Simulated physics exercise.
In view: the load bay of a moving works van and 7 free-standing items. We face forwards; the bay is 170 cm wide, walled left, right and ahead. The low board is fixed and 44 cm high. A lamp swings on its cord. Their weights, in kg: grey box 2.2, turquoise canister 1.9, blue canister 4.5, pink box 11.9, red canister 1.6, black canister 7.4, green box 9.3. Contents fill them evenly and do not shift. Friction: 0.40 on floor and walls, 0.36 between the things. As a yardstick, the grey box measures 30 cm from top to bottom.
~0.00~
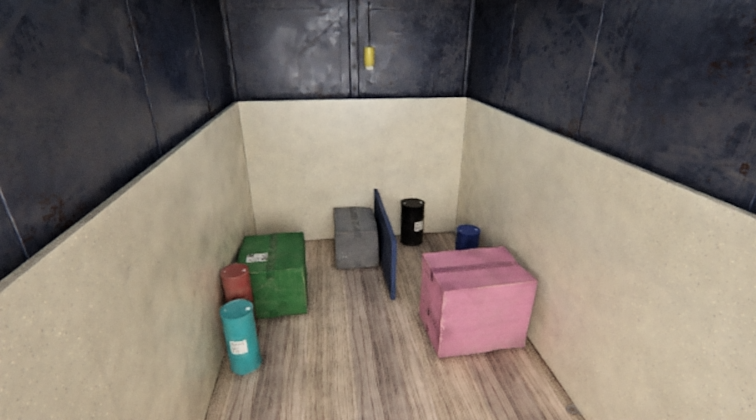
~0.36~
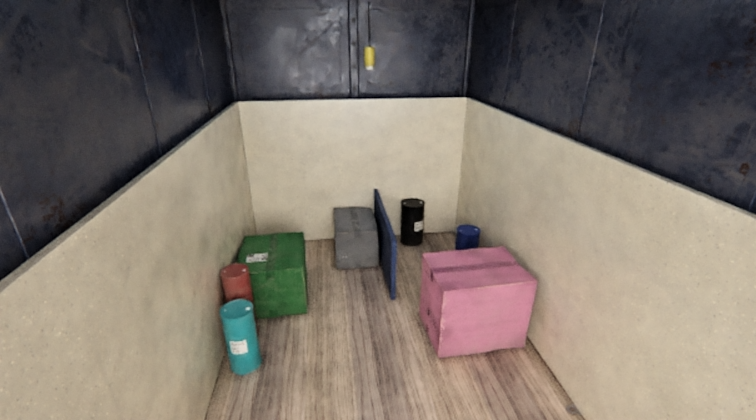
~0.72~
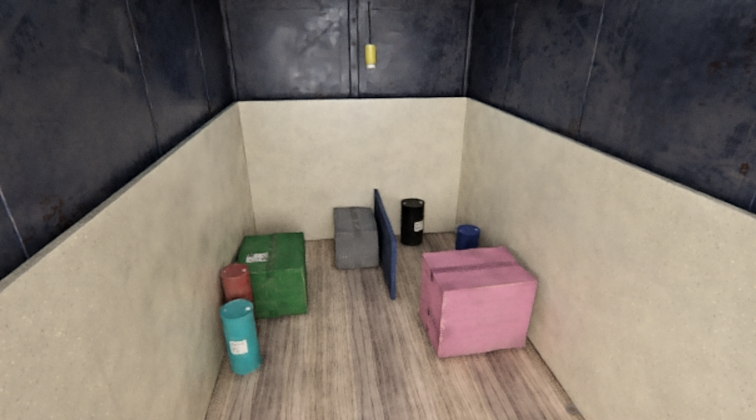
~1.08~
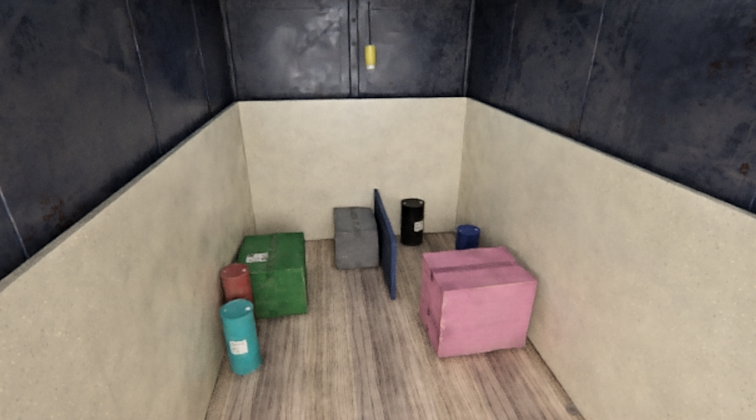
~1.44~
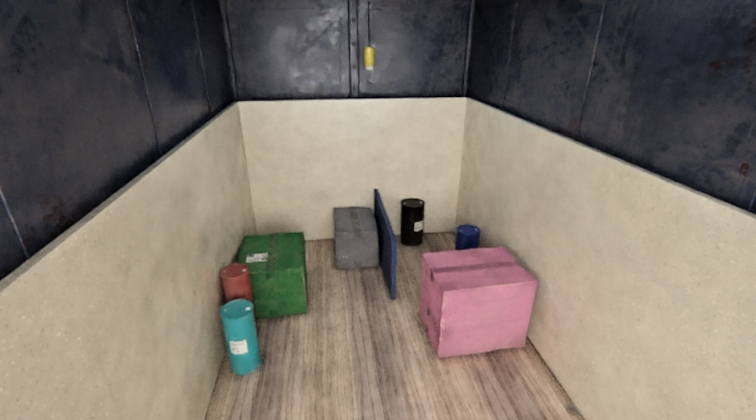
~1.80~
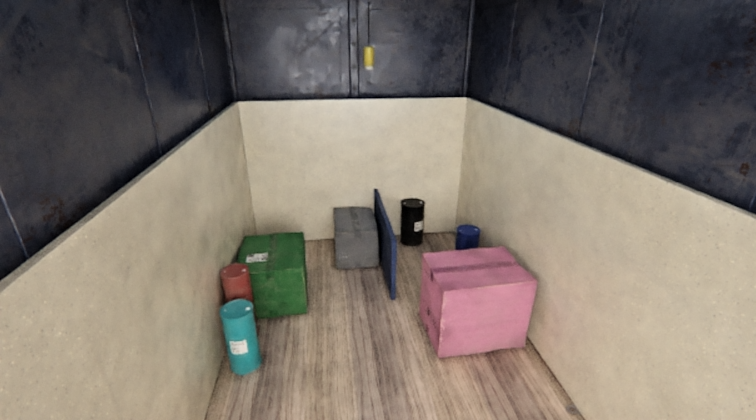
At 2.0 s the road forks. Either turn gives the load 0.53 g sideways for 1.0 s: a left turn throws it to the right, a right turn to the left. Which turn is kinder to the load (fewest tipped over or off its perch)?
Fewer things are lost with the right turn.
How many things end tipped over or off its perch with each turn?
Turning left 2, turning right 0.
Turning left. At 2.60 s, force 0.53 g right; turquoise canister slid 9 cm near (260, 335); grey box slid 2 cm near (358, 236); red canister leaning 40°.
After 2.90 s, force 0.21 g right; turquoise canister leaning 46° near (300, 331); grey box slid 2 cm near (358, 236); red canister on its side.
At rest (3.6 s), tipped over in the van, turquoise canister and red canister; not toppled but over 15 cm from the start, black canister and green box; the other 3 in place, give or take 15 cm. In the last view, grey box near (358, 236), turquoise canister near (330, 344).
Turning right instead, nothing is lost, 0 of 7 in all.
